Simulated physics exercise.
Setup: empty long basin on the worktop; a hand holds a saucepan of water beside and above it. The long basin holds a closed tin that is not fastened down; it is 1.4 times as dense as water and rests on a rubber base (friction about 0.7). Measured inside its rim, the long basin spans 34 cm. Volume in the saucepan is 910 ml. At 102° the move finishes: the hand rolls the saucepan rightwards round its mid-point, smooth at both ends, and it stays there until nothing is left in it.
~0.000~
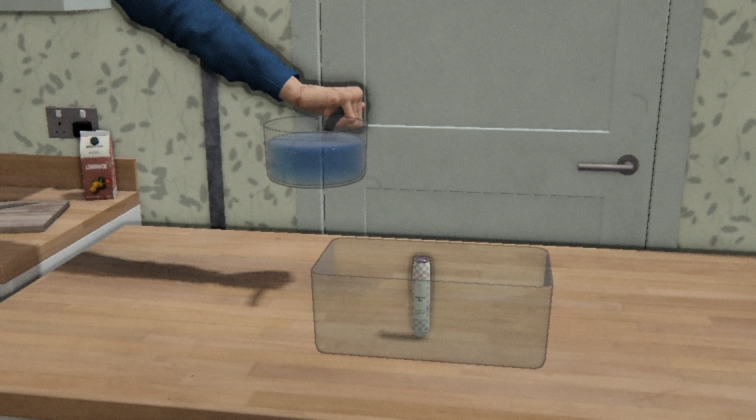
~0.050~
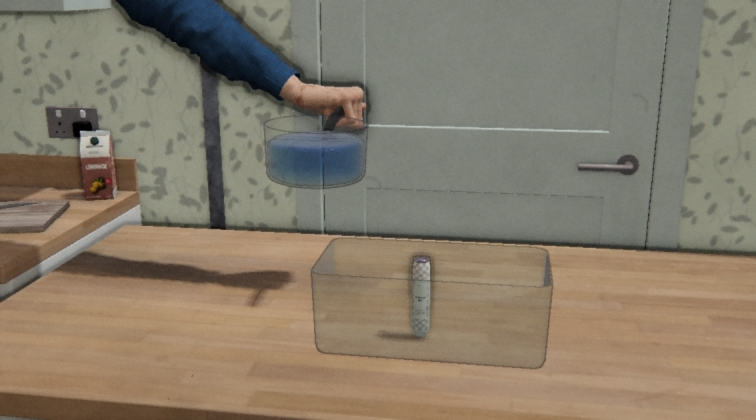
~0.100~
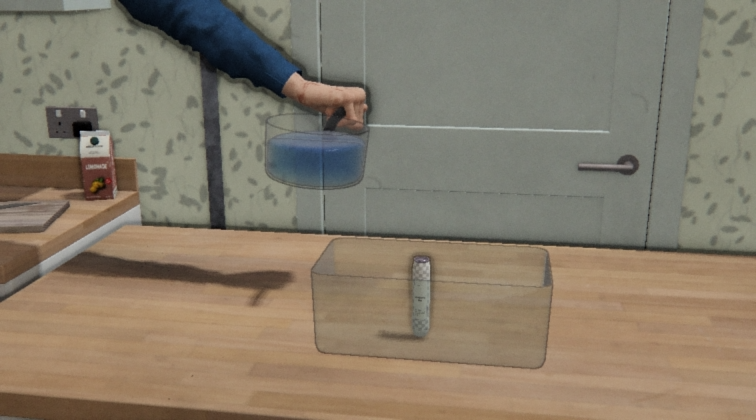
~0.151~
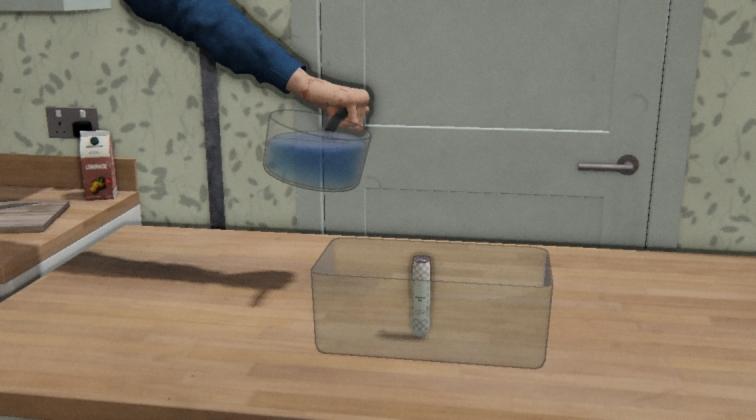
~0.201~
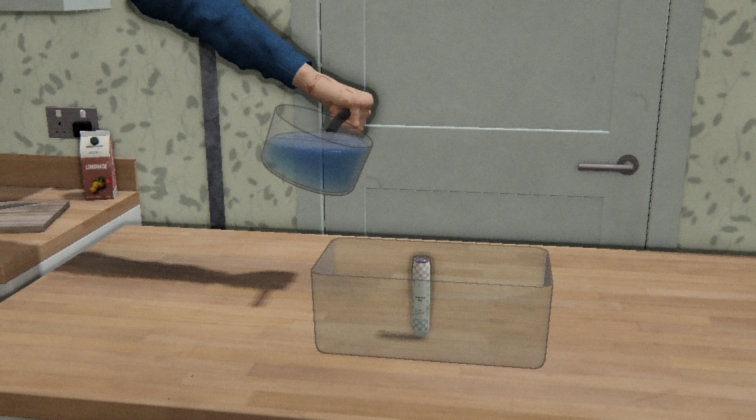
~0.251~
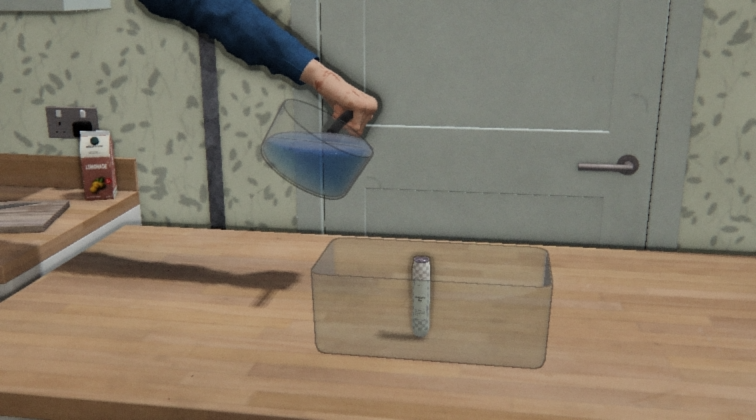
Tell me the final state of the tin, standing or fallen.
It keels over.
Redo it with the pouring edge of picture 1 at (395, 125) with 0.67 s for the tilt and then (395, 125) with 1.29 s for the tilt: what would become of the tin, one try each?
Try 1: Tipped over; try 2: Still standing.
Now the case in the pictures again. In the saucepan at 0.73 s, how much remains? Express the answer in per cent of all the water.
I'd say some 10 per cent remains.
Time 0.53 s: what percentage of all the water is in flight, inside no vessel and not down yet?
Roughly 46 %.
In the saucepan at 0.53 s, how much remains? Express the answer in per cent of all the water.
Roughly 36 per cent.
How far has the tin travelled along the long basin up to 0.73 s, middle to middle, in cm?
Near 1 cm of travel.
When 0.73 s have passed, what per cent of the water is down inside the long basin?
About 82 %.
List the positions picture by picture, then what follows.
In the first frame, it leans 0°; its right rim is at (366, 126); the water meets the walls at (270, 139) and (365, 141); the long basin's rim runs from (322, 255) to (550, 268); the tin's top is at (422, 263).
In the second frame, it leans 1°; its right rim is at (366, 128); the water meets the walls at (270, 139) and (365, 142).
In the third frame, it leans 6°; its right rim is at (368, 131); the water meets the walls at (271, 137) and (366, 142).
In the fourth frame, it leans 12°; its right rim is at (370, 138); the water meets the walls at (271, 137) and (367, 144).
In the fifth frame, it leans 21°; its right rim is at (371, 146); the water meets the walls at (271, 137) and (370, 145).
In the sixth frame, it leans 31°; its right rim is at (371, 157); the water meets the walls at (269, 137) and (371, 150); 1 per cent is over the edge.
Then, 0.53 s in, the tilt is 91° and 36 per cent is still to pour; the tin stands where it began.
Then, 0.73 s in, the tilt is 102° and 9 per cent is still to pour; the tin stands 1 cm from where it began.
Then, 0.94 s in, the tilt is 102° and 1 per cent is still to pour; the tin leans 32°.
Then, 1.17 s in, the tilt is 102° and 0 per cent is still to pour; the tin lies on its side.
Finally, the tin lies on its side.
